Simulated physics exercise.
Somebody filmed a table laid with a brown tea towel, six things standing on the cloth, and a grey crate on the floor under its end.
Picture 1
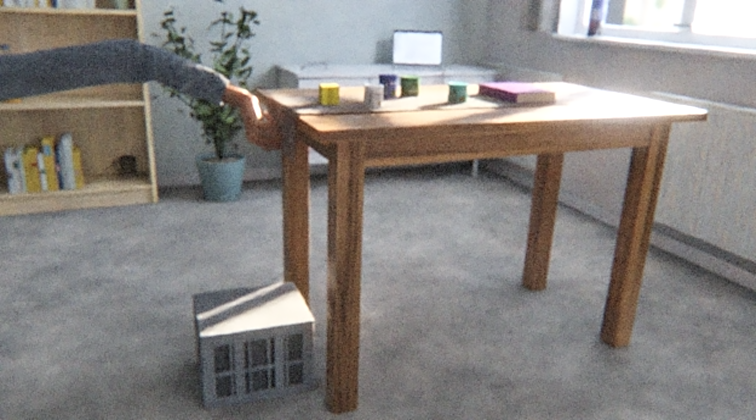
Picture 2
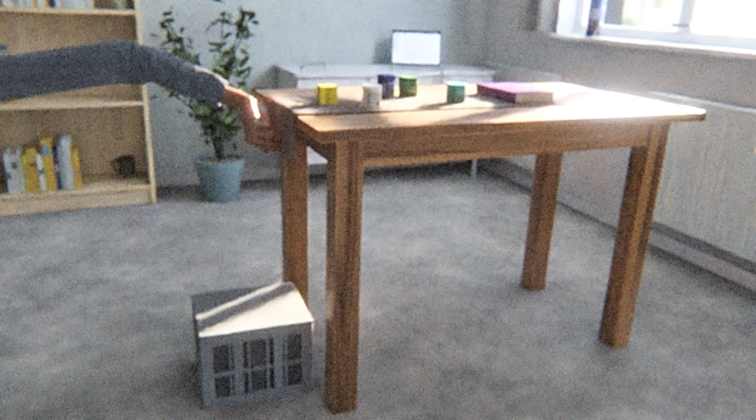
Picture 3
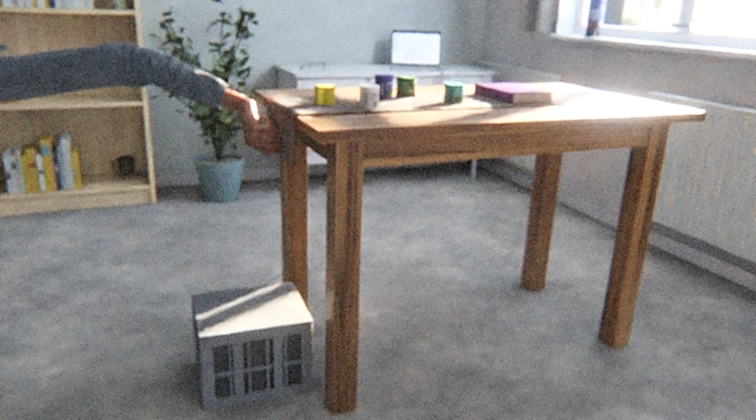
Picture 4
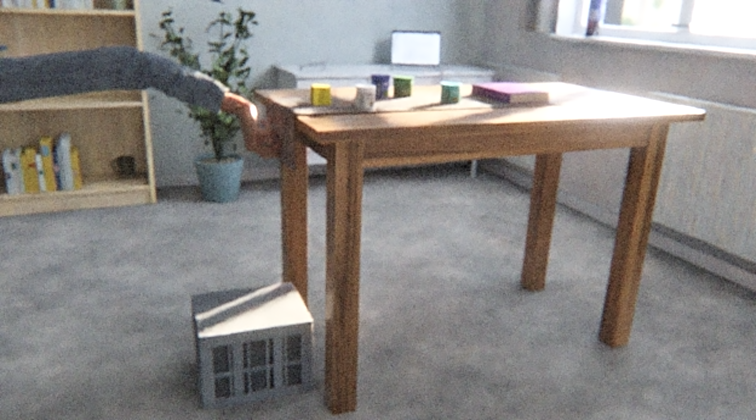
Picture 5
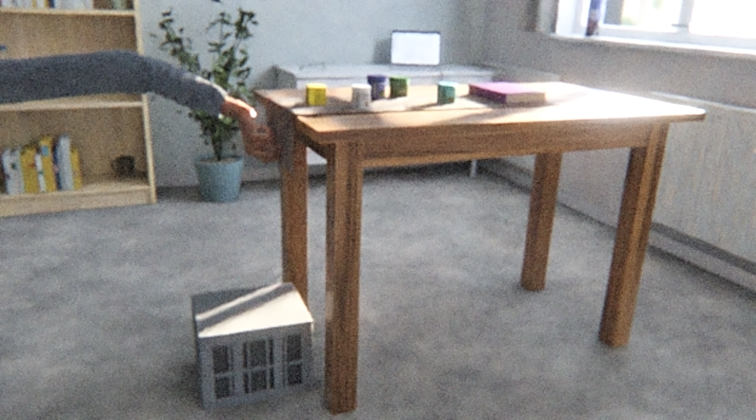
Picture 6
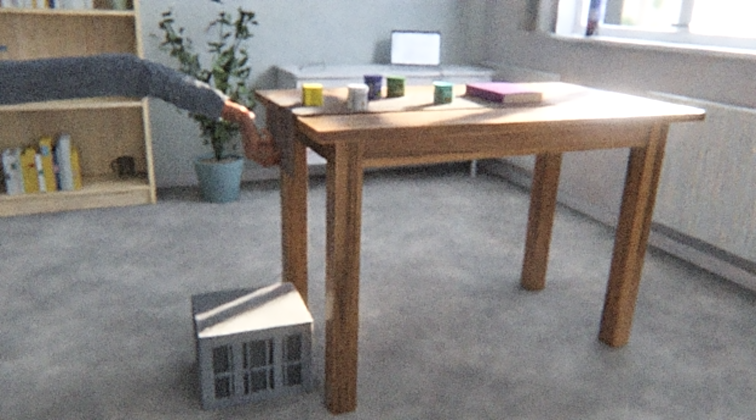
In a bright room, a hand at the left end of a wooden table slowly drew the cloth toward itself, and the small colourful pots and pink item on top slid slightly left together.
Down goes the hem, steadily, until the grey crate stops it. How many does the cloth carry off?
Over the edge go four.
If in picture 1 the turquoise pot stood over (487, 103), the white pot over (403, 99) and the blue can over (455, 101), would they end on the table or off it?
The turquoise pot stays on; the white pot comes down; the blue can keeps its place on top.
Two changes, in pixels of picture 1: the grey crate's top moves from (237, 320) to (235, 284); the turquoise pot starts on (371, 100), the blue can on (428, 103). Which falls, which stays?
The turquoise pot falls; the blue can holds on.
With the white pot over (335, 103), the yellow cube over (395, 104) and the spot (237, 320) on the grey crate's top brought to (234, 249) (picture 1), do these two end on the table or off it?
The white pot goes over, the yellow cube holds on.
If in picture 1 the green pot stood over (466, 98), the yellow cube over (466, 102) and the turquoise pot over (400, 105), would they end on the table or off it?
The green pot holds on, the yellow cube survives, the turquoise pot comes down.
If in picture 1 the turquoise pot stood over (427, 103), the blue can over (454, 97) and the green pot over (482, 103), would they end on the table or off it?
The turquoise pot goes over, the blue can does not fall, the green pot remains up.
Early on, hem near (278, 244); yellow cube and white pot gone.
Midway, hem on the crate; yellow cube, white pot, blue can and green pot gone.
Finally, hem on the crate; yellow cube, white pot, blue can and green pot gone. The table loses four.
